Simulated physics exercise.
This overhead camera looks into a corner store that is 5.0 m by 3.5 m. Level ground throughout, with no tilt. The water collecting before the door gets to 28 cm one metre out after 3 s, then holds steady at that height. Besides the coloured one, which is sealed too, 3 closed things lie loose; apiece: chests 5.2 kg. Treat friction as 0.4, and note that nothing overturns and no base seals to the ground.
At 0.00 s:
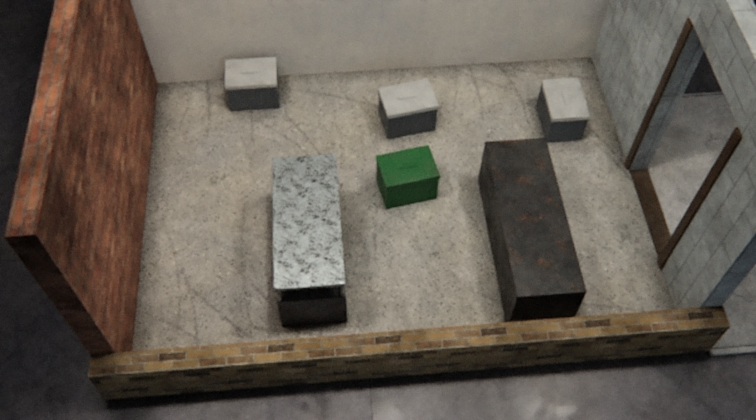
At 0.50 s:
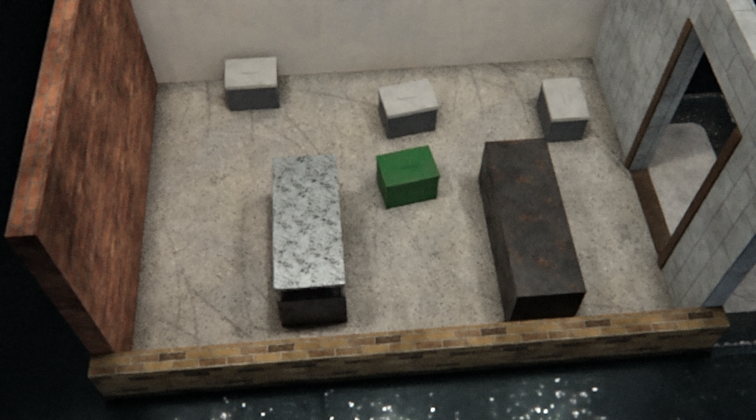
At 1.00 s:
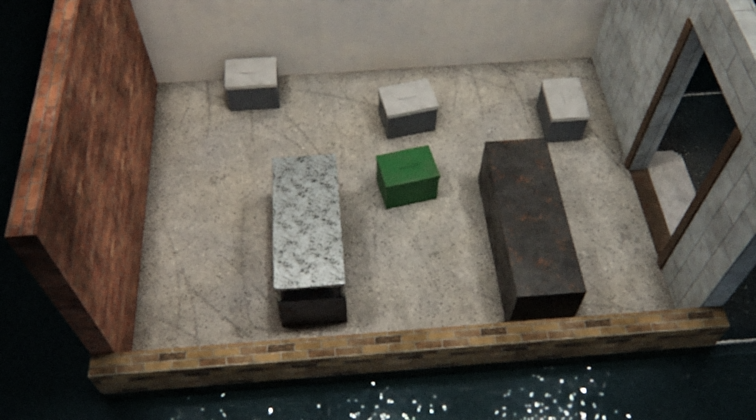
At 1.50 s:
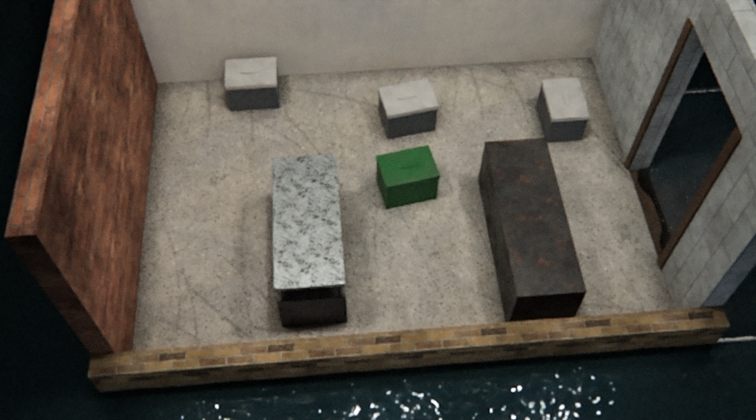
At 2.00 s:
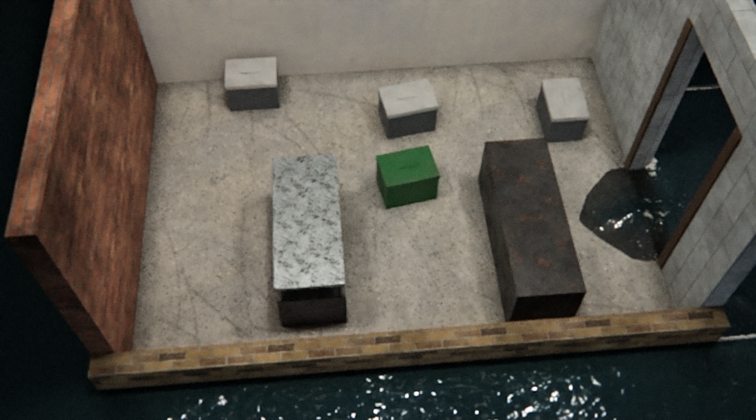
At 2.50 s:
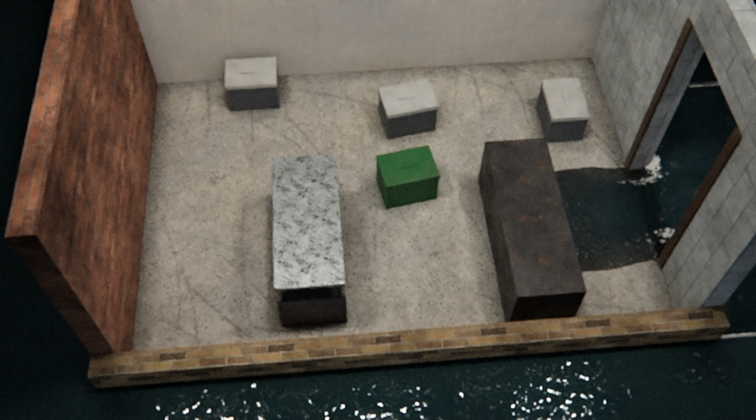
Dark water surrounds the walled room and spreads through the right doorway across the floor.
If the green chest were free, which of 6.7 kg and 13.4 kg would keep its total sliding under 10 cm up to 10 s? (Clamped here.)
Only 13.4 kg is enough.
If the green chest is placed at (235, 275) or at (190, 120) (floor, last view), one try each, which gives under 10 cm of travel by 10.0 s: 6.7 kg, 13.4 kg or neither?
Result, try 1: Both fail; try 2: Both fail.
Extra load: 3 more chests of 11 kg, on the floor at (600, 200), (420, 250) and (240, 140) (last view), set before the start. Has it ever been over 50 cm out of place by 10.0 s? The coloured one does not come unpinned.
Result, in order - exceeds it; falls shy; exceeds it.
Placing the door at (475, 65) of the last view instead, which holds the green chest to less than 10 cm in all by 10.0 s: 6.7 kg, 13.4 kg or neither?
Both fall short.
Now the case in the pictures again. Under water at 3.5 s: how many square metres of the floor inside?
About 3.5 m2.
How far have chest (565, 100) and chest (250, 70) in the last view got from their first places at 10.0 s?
One is off by 30 cm, the other by 200 cm, in the order asked.
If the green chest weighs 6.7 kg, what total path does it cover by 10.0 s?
I'd say roughly 50 centimetres in all.
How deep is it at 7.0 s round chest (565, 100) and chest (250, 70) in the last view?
Close to 15 and 4 centimetres.
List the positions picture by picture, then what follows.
The green chest at (408, 166), on the bottom; 0.0 m2 under water; 0 of 4 have shifted, in the first picture.
The green chest at (408, 166), on the bottom; water covers 0.0 m2; 0 of 4 have shifted, in the second picture.
The green chest at (408, 166), on the bottom; 0.0 m2 under water; 0 of 4 have shifted, in the third picture.
The green chest at (408, 166) rests on the ground; water covers 0.0 m2; 0 of 4 have shifted, in the fourth picture.
The green chest at (408, 166) rests on the ground; water covers 0.4 m2; 0 of 4 have shifted, in the fifth picture.
The green chest at (408, 166), on the bottom; 1.1 m2 under water; 0 of 4 have shifted, in the sixth picture.
After 3.5 s the green chest would be 0 cm from its start with 6.7 kg and 0 cm from its start with 13.4 kg; 0 cm of water round it then.
After 4.5 s the green chest would be 0 cm from its start with 6.7 kg and 0 cm from its start with 13.4 kg; 0 cm of water round it then.
After 7.0 s the green chest would be 0 cm from its start with 6.7 kg and 0 cm from its start with 13.4 kg; 2 cm of water round it then.
After 10.0 s the green chest would be 45 cm from its start with 6.7 kg and 0 cm from its start with 13.4 kg; 4 cm of water round it then.
